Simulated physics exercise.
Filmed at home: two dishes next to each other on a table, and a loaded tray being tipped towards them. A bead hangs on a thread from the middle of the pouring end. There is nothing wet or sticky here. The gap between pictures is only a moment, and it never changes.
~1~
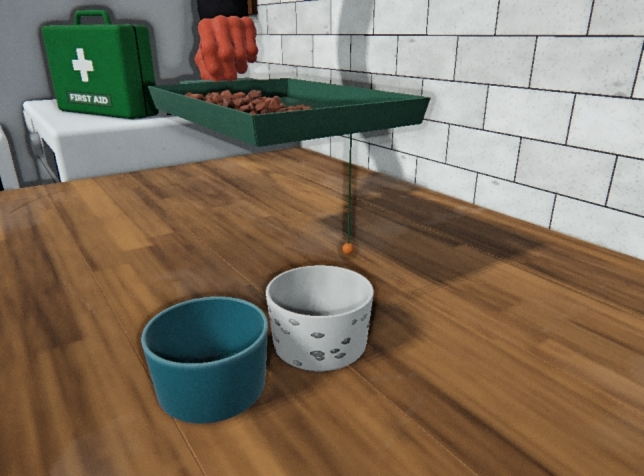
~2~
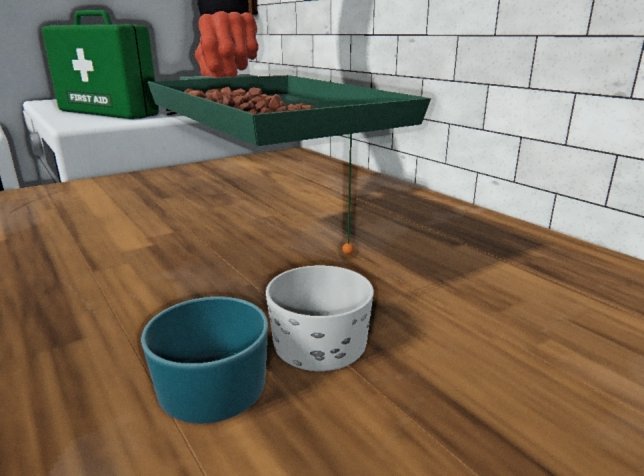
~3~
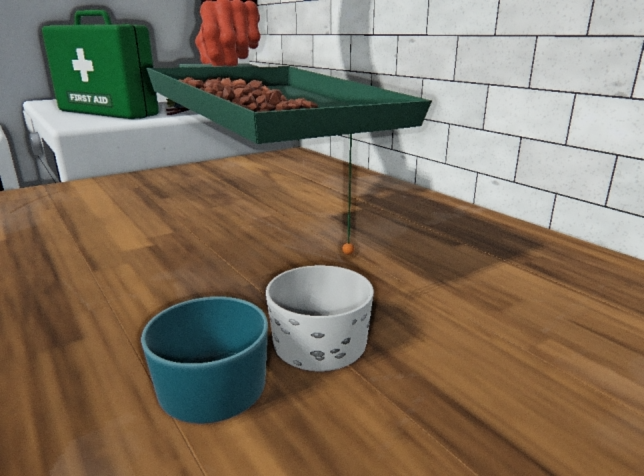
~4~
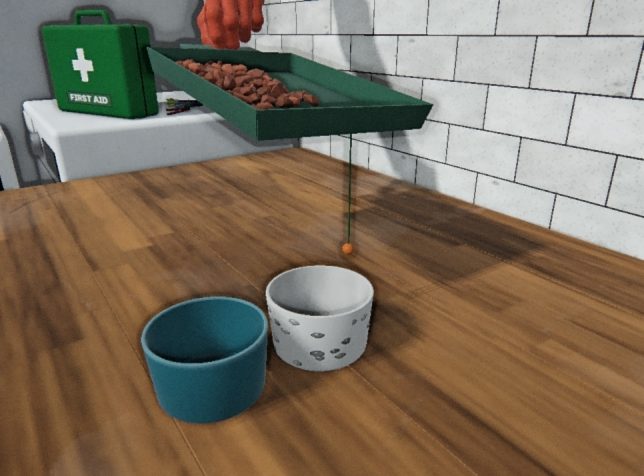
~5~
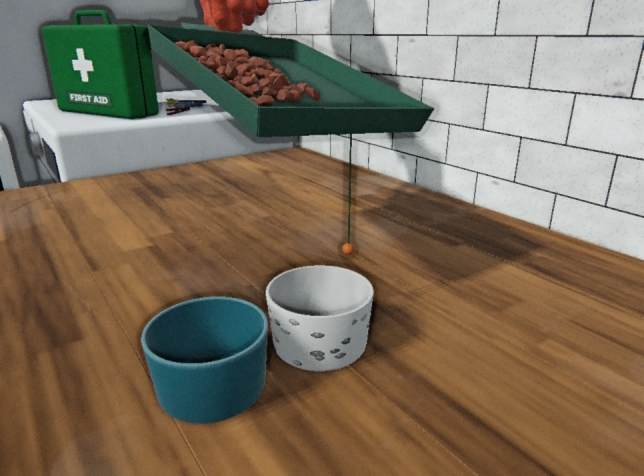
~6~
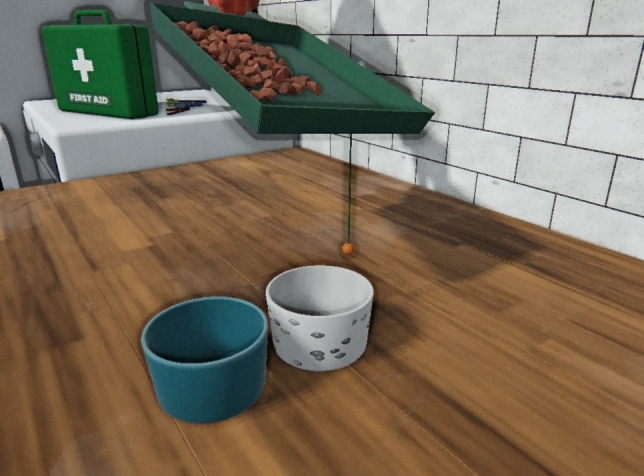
At first, a green tray of reddish-brown chunks sits nearly level above a teal bowl and a white patterned one, with an orange bead hanging below. Then a red hand rises behind it, the back lifts and the near end's right corner dips, while the bowls stay still.
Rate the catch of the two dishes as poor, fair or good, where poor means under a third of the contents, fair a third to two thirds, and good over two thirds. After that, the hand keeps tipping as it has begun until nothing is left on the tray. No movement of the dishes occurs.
The catch is poor.
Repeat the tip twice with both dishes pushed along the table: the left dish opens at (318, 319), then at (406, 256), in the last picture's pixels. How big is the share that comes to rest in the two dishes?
First placement: 40 per cent; second placement: 50 per cent.
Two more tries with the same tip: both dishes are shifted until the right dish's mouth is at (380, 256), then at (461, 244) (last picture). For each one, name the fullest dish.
Going by the two tries in order: The right-placed dish, then the left-placed dish.
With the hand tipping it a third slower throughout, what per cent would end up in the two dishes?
Near 0 in a hundred.
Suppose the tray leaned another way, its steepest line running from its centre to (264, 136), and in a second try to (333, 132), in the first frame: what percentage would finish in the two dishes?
I'd say some 70 in a hundred at first, then 30 in a hundred.
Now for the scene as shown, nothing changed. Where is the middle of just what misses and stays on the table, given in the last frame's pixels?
Close to (455, 326).
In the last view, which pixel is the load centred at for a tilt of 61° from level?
I'd mark it close to (367, 98).
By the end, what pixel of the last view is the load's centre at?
Close to (455, 326) in the last picture.
Shortly afterwards, tray tipped steeply; the whole lot on the tray.
Next, tray tipped right over; near half on the tray; near a third outside both; only a few in the air.
Some moments later, tray tipped past a quarter turn; the whole lot outside both.
In the end, tray tipped past a quarter turn; none at all in the left dish; none at all in the right dish; the whole lot outside both.
